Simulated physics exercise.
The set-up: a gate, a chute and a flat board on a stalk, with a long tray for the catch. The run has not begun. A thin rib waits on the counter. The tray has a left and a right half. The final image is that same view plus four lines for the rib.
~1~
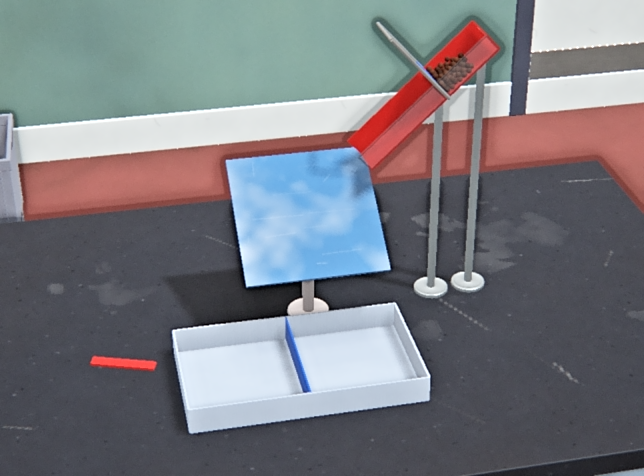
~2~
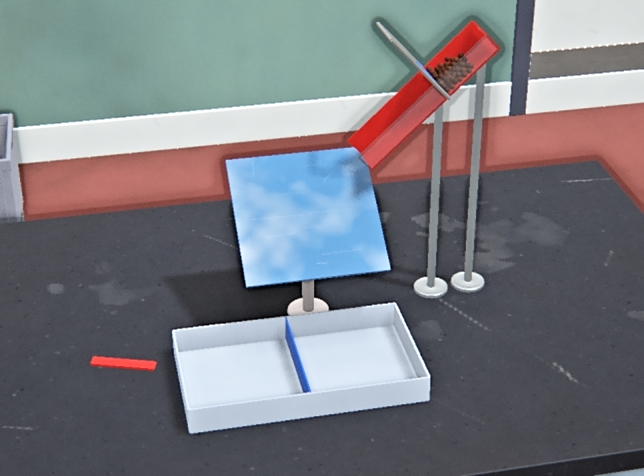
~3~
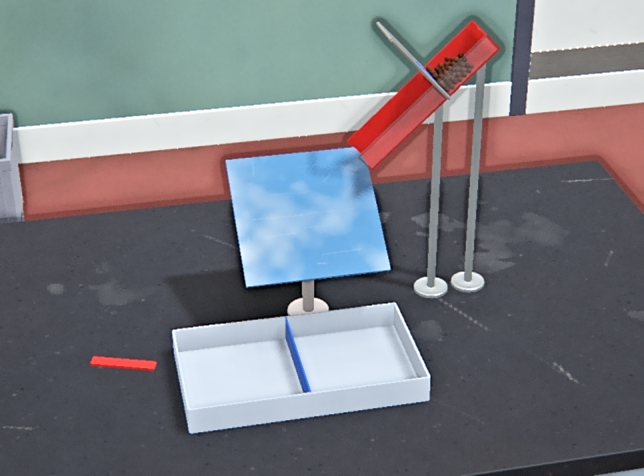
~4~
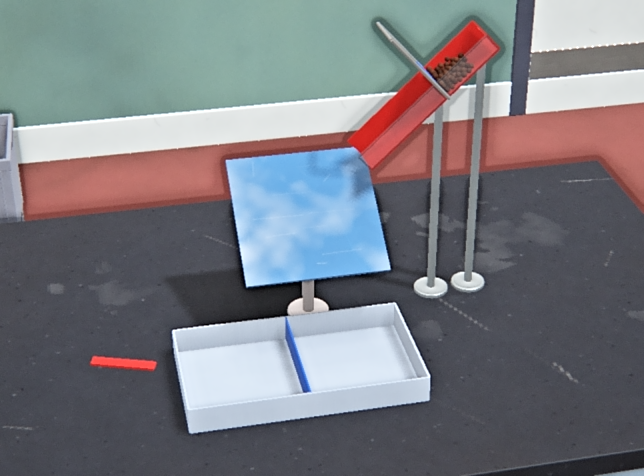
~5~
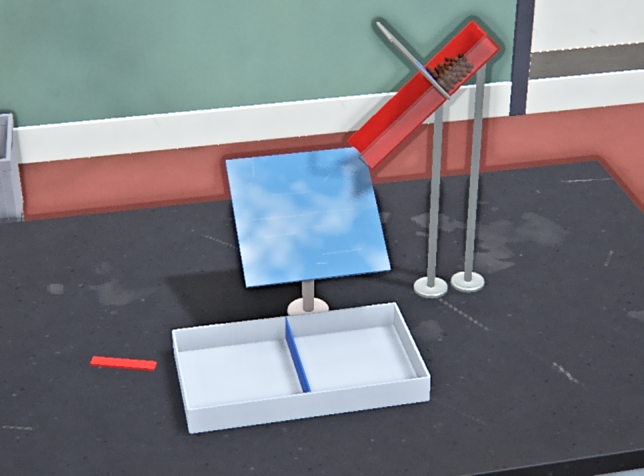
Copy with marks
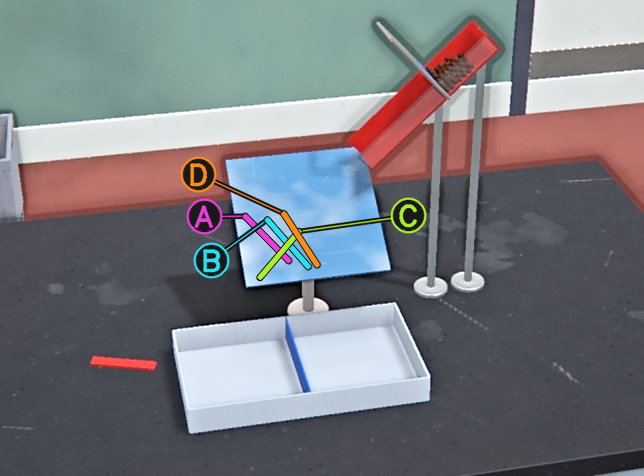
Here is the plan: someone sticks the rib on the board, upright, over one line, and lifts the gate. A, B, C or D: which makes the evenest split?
Choose C.
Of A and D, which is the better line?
Here it is line A.
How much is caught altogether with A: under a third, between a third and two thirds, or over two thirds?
Line A gives over two thirds.
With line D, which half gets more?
More lands on the right.
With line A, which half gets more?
More lands on the right.
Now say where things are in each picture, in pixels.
In the first picture, load behind the gate (449, 73), allspice berries; lip of the chute (366, 162), sloping fairly steeply.
In the second picture, middle of the board (307, 214), tilted fairly steeply; middle of its low edge (319, 278); of its high edge (295, 153).
In the third picture, front corners of the tray (189, 410) and (429, 377); front end of its middle wall (311, 393); gate still shut (424, 72).
In the fourth picture, middle of the load (449, 73); lip (366, 162).
In the fifth picture, middle of the load (449, 73); lip (366, 162).
On the marked copy, line A from (245, 216) to (288, 260); line B from (267, 219) to (308, 266); line C from (299, 231) to (259, 277); line D from (283, 213) to (317, 265).
With A, of what is caught, roughly a quarter in the left half, the larger part in the right.
With B, of what is caught, about a tenth in the left half, almost all in the right.
With C, of what is caught, roughly two thirds in the left half, roughly a third in the right.
With D, of what is caught, about a tenth in the left half, almost all in the right.
